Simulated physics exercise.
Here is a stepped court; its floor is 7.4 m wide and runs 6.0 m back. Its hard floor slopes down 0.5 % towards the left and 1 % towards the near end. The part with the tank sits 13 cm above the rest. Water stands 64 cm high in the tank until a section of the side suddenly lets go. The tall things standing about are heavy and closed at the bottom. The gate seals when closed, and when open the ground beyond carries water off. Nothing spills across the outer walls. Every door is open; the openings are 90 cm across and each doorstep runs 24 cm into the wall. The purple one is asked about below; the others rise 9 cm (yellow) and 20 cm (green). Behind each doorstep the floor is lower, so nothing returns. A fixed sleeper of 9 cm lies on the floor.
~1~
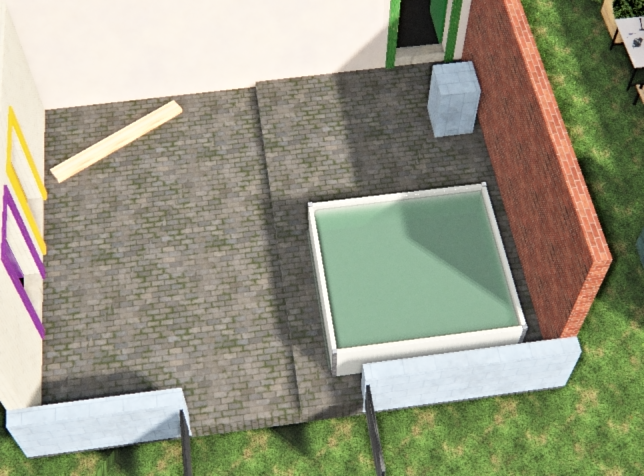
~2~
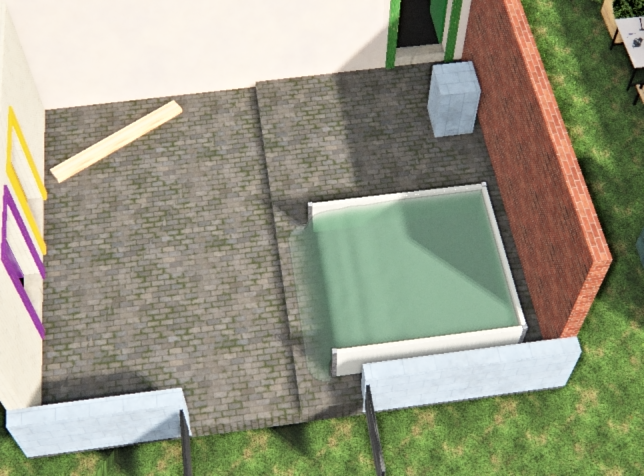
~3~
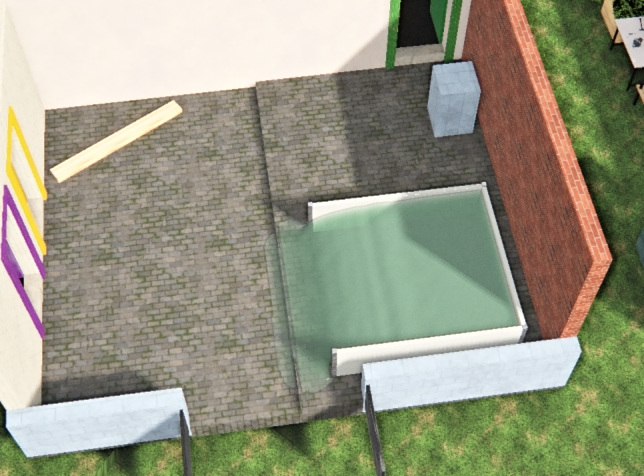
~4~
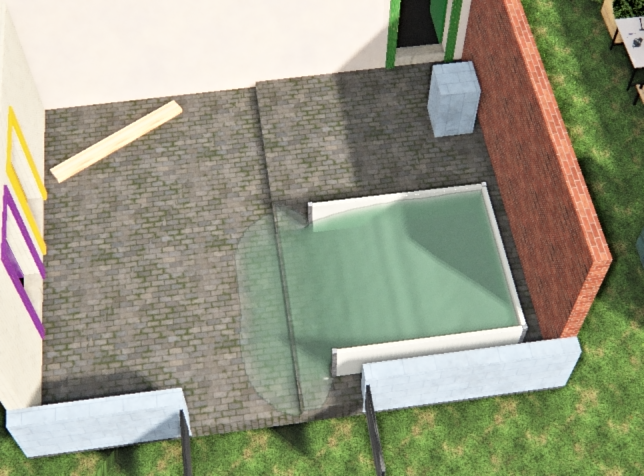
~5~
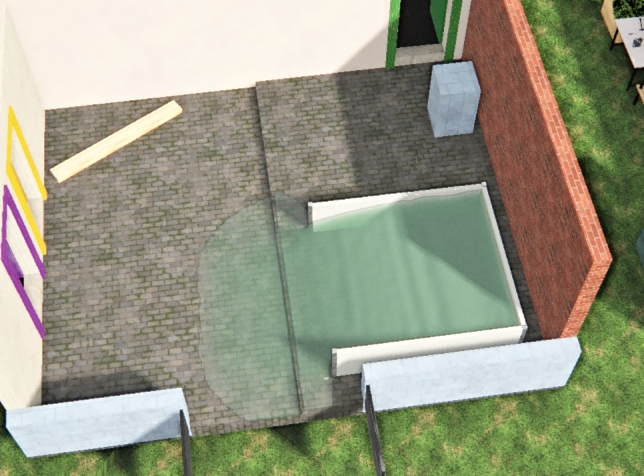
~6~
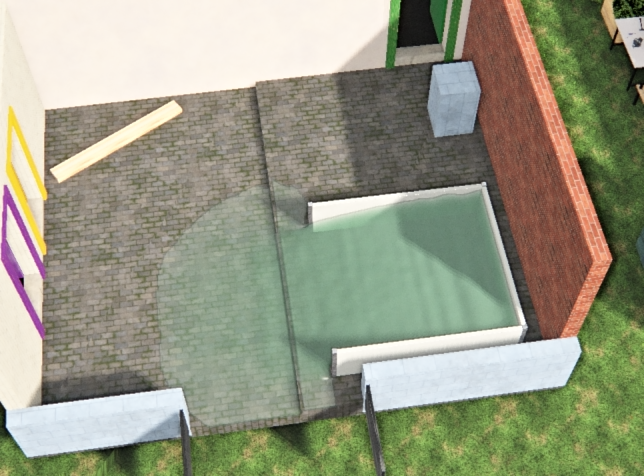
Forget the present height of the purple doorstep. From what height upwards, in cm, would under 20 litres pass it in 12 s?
Some 33 cm above the ground.
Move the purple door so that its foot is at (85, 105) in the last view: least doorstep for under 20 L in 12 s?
Roughly 18 cm.
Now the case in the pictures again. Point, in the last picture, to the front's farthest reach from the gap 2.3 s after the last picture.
At about (46, 111).
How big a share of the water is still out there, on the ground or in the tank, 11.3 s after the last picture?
About 66 per cent.
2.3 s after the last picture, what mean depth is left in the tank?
About 19 cm.
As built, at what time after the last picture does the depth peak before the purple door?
Around 1.8 s.
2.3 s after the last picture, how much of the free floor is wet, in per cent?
About 55 per cent.
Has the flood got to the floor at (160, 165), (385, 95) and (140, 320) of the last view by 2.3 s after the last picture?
In that order: Flooded, dry, wet.
Then, 0.7 s after the last picture water covers 40 % of the floor, deepest (32 cm) near (43, 342); 24 cm at the purple door, 0 litres in over its 20 cm doorstep.
Then, 2.3 s after the last picture water covers 55 % of the floor, deepest (44 cm) near (118, 422); 39 cm at the purple door, 98 litres in over its 20 cm doorstep.
Then, 11.3 s after the last picture water covers 80 % of the floor, deepest (22 cm) near (168, 403); 17 cm at the purple door, 182 litres in over its 20 cm doorstep.
At the purple door as built, the water peaked near 39 cm, 1.9 s after the last picture.
Run again over the same 12 s with other heights there, 43 litres in over 29.5 cm, 0 litres over 40 cm. The limit of 20 litres is kept from about 33 cm up.
